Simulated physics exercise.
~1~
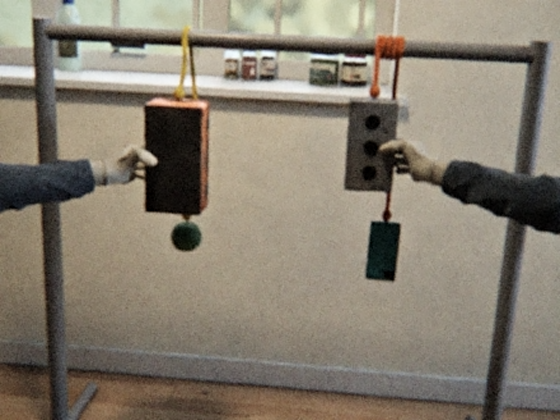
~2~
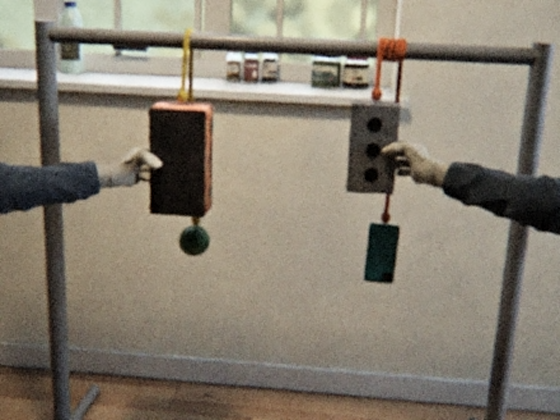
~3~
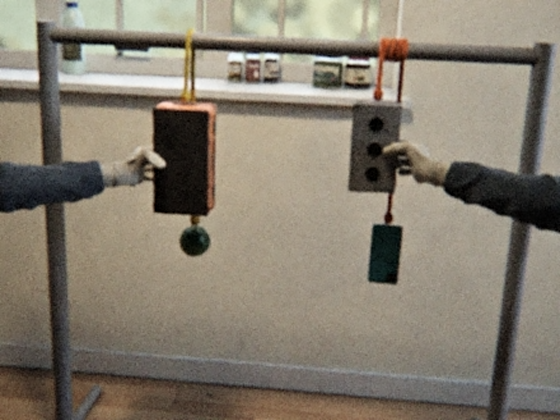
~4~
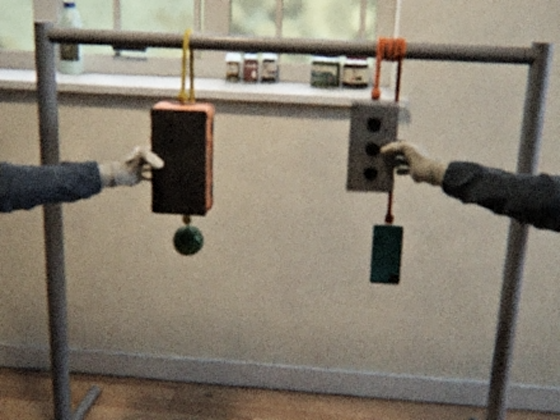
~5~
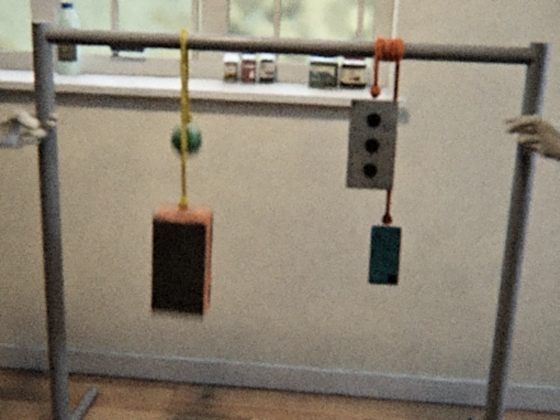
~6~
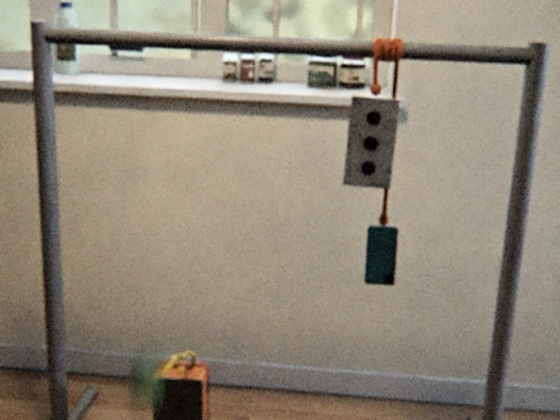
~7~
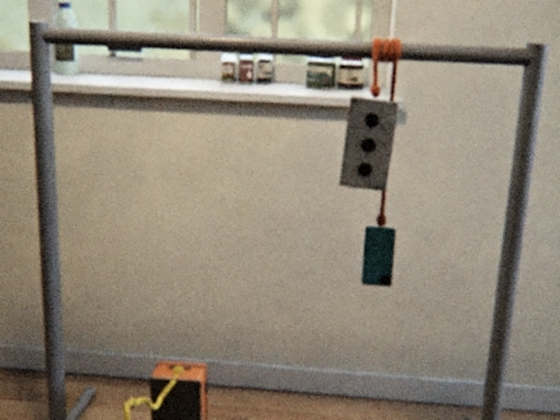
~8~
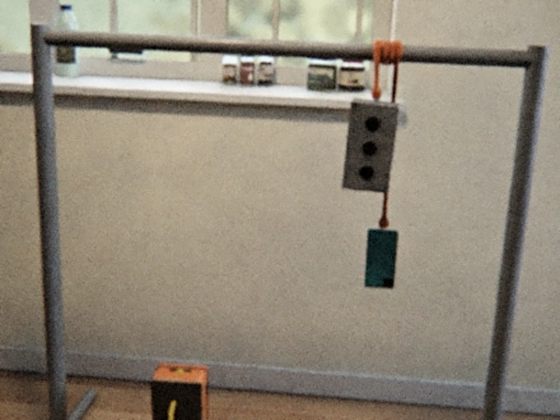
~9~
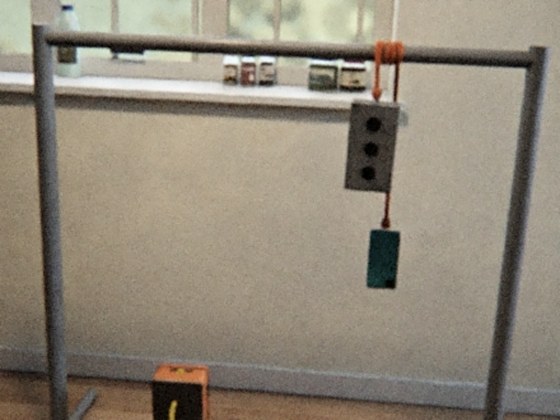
The clip opens on a gray rail in front of a windowsill, with two gloved hands steadying an orange case with a dark front on the left and a gray block with three dark holes on the right. A small green ball hangs below the case on a yellow cord, and a teal piece dangles under the block on an orange cord. The hands let go and draw away. The case drops while the ball rises toward the rail, and the yellow cord slips off over it. The case ends on the floor, while the block and teal piece stay hanging.
